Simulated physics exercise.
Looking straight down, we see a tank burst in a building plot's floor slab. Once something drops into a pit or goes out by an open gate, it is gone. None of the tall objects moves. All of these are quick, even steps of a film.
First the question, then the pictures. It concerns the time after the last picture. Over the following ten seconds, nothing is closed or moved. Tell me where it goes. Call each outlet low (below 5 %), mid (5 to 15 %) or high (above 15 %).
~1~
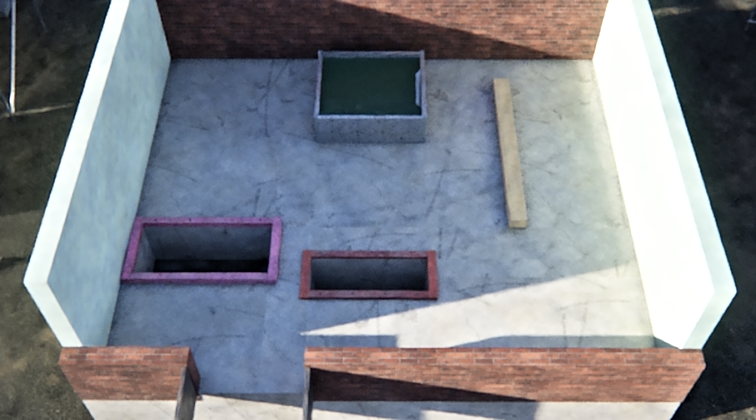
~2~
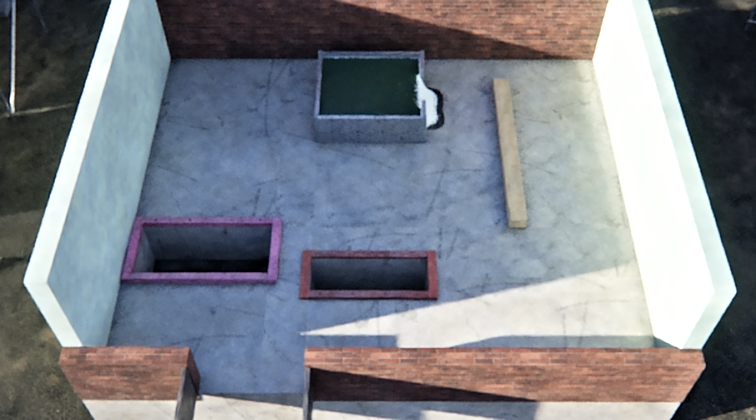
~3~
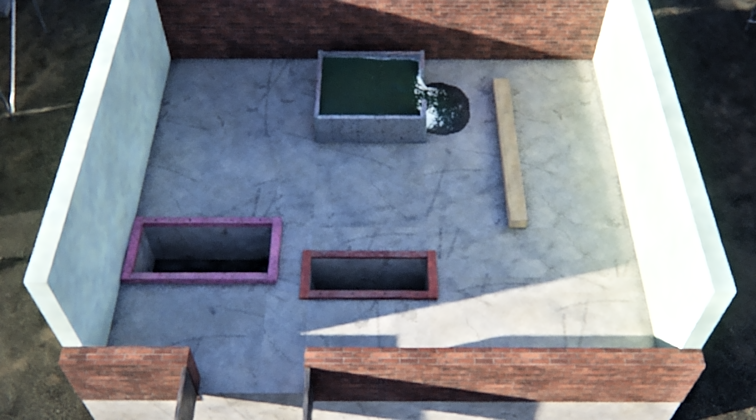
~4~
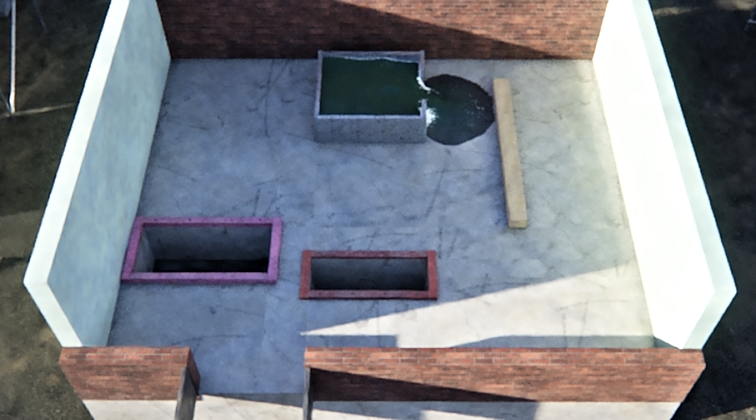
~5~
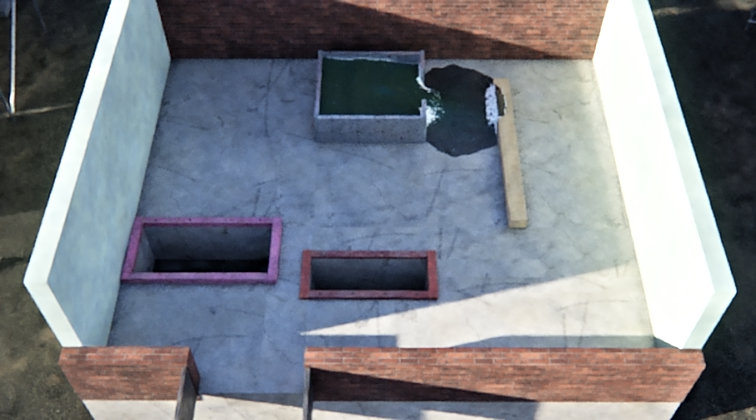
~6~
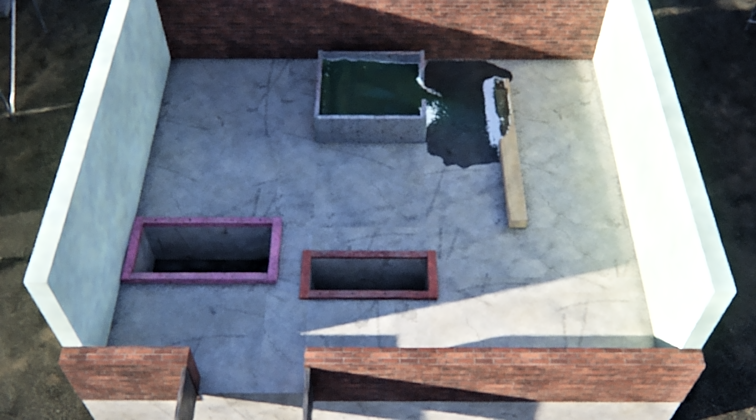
Outlets - gate: Low; pink pit: Low; red pit: Low.
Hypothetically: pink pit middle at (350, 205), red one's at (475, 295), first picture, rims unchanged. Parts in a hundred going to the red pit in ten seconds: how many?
Per cent: Red 15.
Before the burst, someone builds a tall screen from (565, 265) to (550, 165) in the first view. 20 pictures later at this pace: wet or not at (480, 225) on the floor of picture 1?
Submerged.
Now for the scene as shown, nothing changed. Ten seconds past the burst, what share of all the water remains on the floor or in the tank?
Some 98 per cent.
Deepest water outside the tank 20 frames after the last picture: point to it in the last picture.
Roughly (492, 112).
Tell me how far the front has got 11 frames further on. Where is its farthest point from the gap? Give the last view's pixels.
Close to (513, 304).
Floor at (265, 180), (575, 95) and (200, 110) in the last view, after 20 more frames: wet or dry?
Taking them in the order given: Spared, then swamped, then spared.
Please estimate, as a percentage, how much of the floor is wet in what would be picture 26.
Roughly 30 percent.
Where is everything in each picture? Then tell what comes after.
The first picture shows still water in the tank at (371, 87).
In the second picture, the front is at (434, 126), out from the gap at (421, 102).
In the third picture, the front is at (463, 121), out from the gap at (420, 102).
In the fourth picture, water pours out at (421, 102) and has run to (492, 112).
In the fifth picture, water pours out at (421, 101) and has run to (495, 140).
In the sixth picture, the front is at (502, 74), out from the gap at (421, 101).
A moment on, water covers 10 % of the floor; the gate 0 %, the pink pit 0 %, the red pit 0 %.
Next, water covers 20 % of the floor; the gate 0 %, the pink pit 0 %, the red pit 0 %.
Then, water covers 30 % of the floor; the gate 0 %, the pink pit 0 %, the red pit 0 %.
Later, water covers 55 % of the floor; the gate 0 %, the pink pit 0 %, the red pit 1 %.
In the end, water covers 70 % of the floor; the gate 1 %, the pink pit 0 %, the red pit 1 %.
